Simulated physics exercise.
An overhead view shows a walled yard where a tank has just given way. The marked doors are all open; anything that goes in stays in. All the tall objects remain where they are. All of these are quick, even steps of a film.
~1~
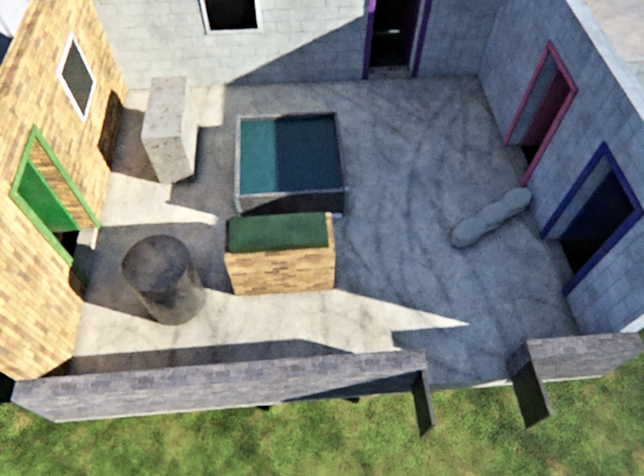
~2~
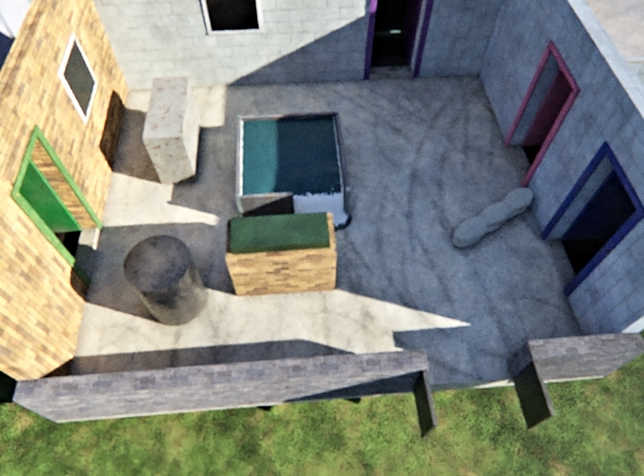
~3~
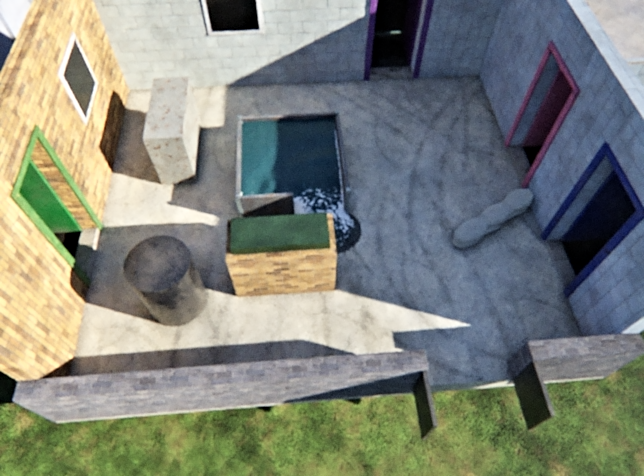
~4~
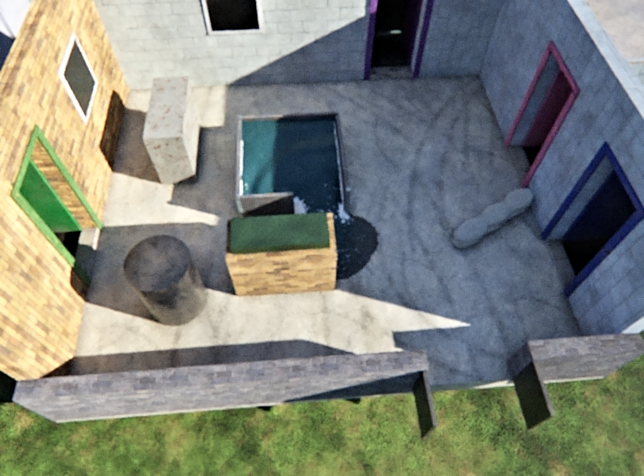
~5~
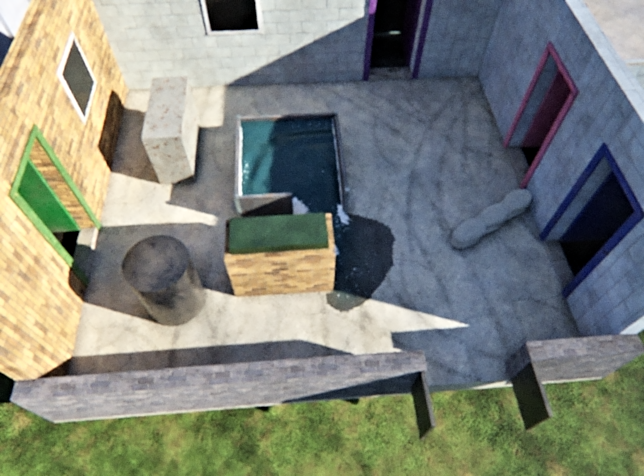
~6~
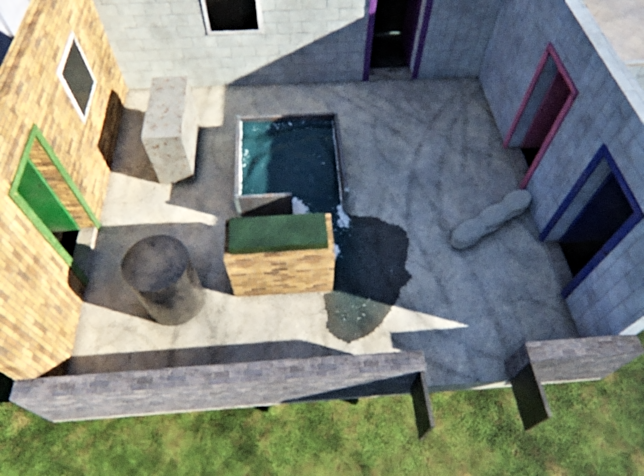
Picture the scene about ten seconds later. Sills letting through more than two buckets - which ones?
Sill by sill: Blue door: More than two; pink door: Not more than two; green door: Not more than two; purple door: Not more than two.
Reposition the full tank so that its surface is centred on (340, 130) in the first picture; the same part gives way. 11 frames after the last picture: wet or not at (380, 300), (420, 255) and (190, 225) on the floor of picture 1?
Well, in the order you listed them, they'd be reached by the flood, reached by the flood and unreached.
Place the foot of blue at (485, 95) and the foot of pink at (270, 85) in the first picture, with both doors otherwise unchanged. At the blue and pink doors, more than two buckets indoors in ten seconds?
Then: Blue door stays under, pink door takes less.
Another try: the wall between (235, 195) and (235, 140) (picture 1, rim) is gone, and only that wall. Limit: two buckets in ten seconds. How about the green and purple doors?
Green door: Above the limit; purple door: Below the limit.
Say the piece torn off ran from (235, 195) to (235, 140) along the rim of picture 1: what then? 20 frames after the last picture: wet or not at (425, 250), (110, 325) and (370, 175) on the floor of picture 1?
So: Spared, then wetted, then spared.
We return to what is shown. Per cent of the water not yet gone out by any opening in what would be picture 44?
About 80 %.
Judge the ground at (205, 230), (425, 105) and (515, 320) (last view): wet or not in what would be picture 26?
One after the other: Wet, free of water, covered.
A moment on, water covers 20 % of the floor; the blue door not reached, the pink door not reached, the green door not reached, the purple door not reached.
Next, water covers 30 % of the floor; the blue door not reached, the pink door not reached, the green door wet at the sill, nothing in, the purple door not reached.
Then, water covers 40 % of the floor; the blue door under two buckets in, the pink door not reached, the green door under two buckets in, the purple door not reached.
Later, water covers 55 % of the floor; the blue door over two buckets in, the pink door not reached, the green door under two buckets in, the purple door not reached.
In the end, water covers 65 % of the floor; the blue door far over two buckets in, the pink door not reached, the green door under two buckets in, the purple door not reached.
